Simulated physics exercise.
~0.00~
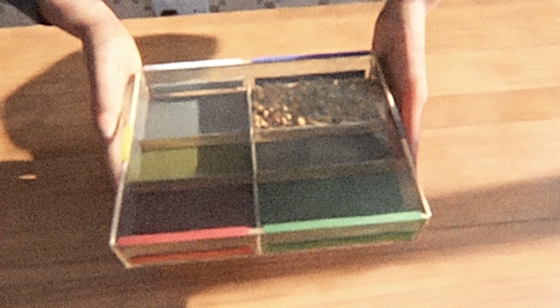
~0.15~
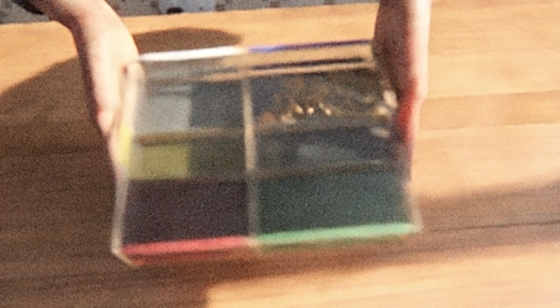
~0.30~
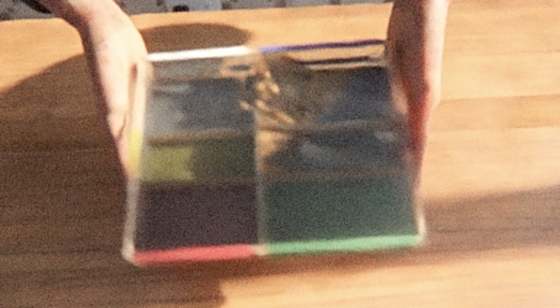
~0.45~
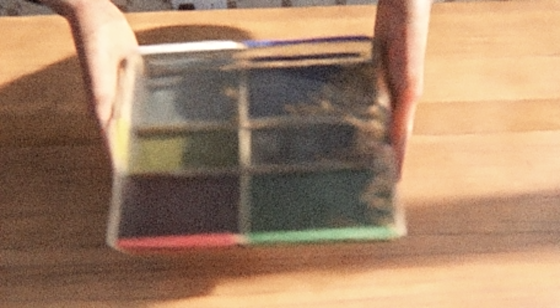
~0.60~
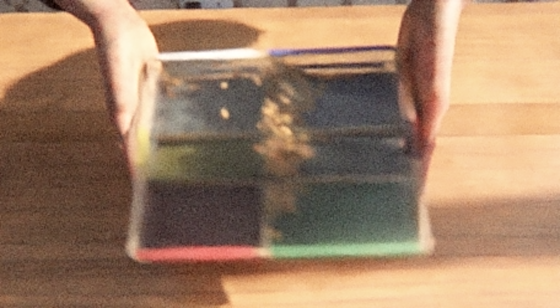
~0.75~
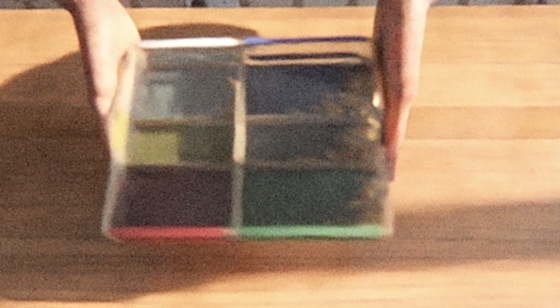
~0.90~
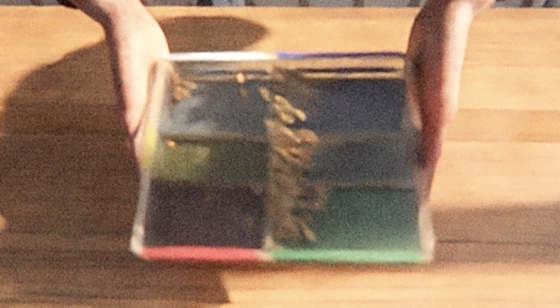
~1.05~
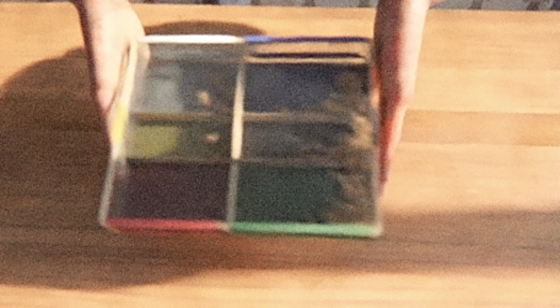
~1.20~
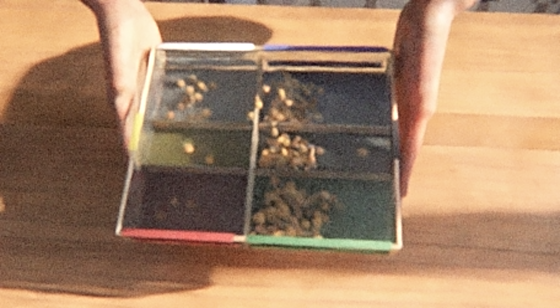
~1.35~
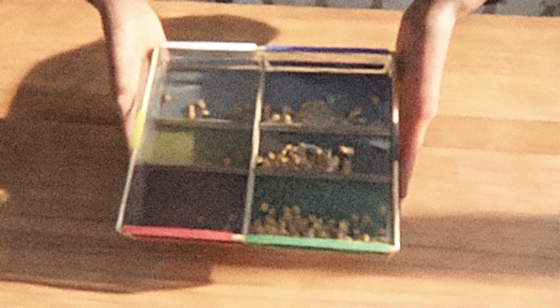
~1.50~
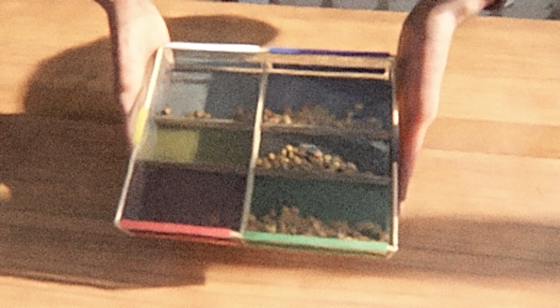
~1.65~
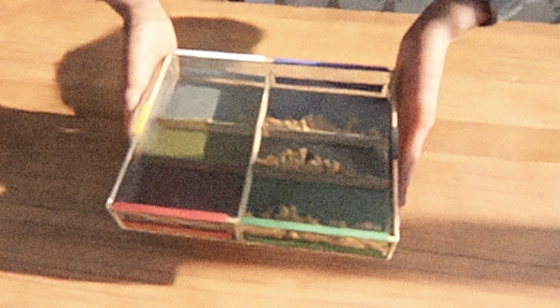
Two hands shaking a clear-lidded, six-compartment box side to side, scattering small tan pieces that settle mostly in the right-hand compartments.
